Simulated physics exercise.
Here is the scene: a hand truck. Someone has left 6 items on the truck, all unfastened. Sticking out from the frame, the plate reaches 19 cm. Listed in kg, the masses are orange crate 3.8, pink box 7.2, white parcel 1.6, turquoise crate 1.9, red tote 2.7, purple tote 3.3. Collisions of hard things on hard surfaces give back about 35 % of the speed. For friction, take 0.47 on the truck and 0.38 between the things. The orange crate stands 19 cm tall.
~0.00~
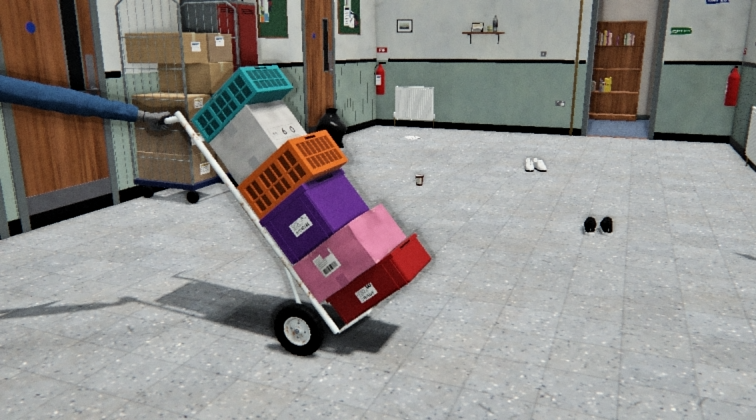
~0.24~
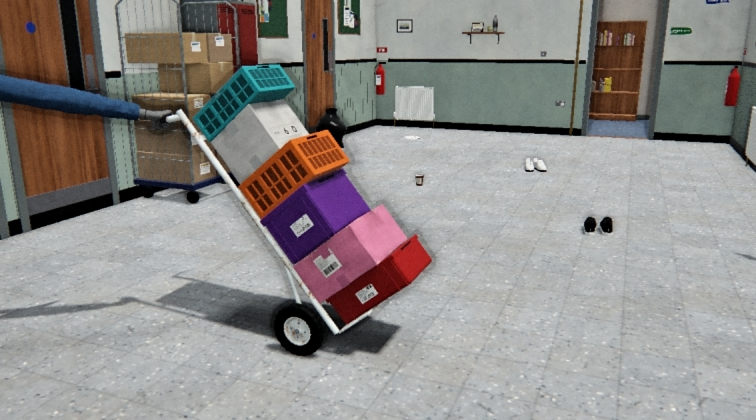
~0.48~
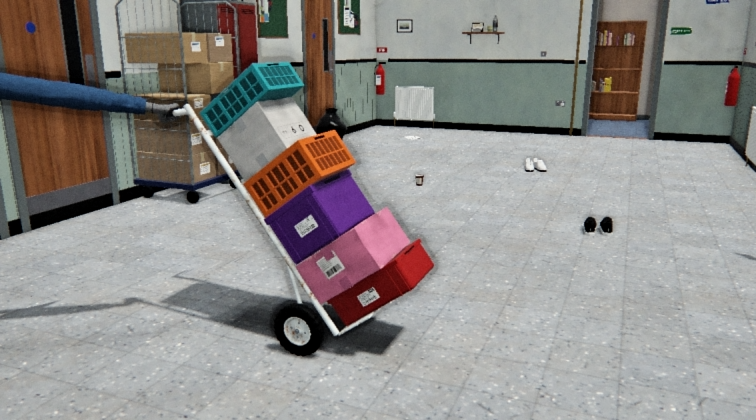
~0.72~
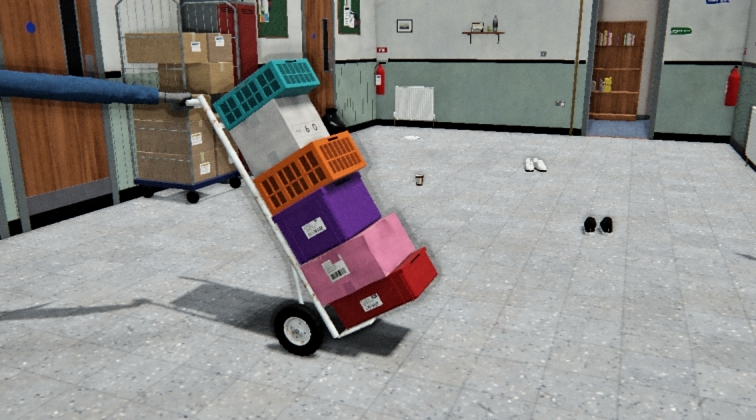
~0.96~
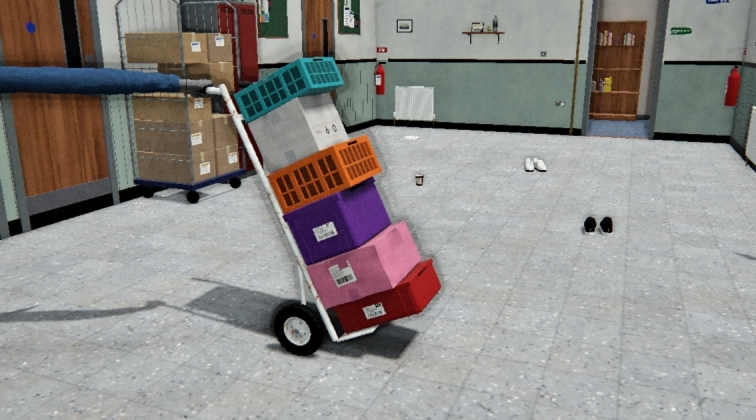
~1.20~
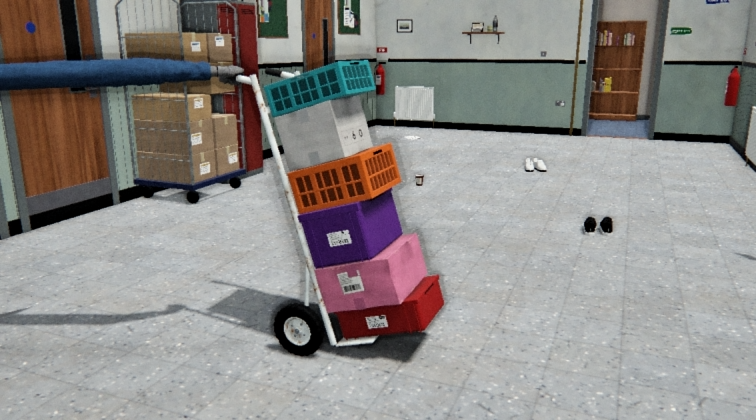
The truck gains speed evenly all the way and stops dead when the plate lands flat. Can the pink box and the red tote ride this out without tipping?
As I see it, pink box: Standing. Red tote: Standing.
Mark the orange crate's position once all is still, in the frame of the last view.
Near (413, 199).
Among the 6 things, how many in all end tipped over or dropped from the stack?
Total: 0.
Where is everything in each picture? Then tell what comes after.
In the first picture, leaning back 40°; pink box (351, 252); red tote (380, 279).
In the second picture, leaning back 39°; turquoise crate (245, 102); purple tote (318, 216).
In the third picture, leaning back 37°; orange crate (301, 173); white parcel (270, 138).
In the fourth picture, leaning back 32°; turquoise crate (268, 94); purple tote (330, 217).
In the fifth picture, leaning back 25°; orange crate (326, 173); white parcel (300, 133).
In the sixth picture, leaning back 17°; pink box (373, 272); red tote (391, 307).
After 1.70 s, truck upright; pink box moved 2 cm near (388, 291); turquoise crate 4° off its base; white parcel 4° off its base.
After 2.00 s, truck upright; pink box moved 2 cm near (388, 291); turquoise crate 5° off its base; white parcel 5° off its base.
In the end (4.9 s), not toppled but over 10 cm from the start, orange crate, white parcel and turquoise crate; the other 3 under 10 cm from the start. At the end, from the last picture's camera, pink box near (388, 291), red tote near (393, 328).
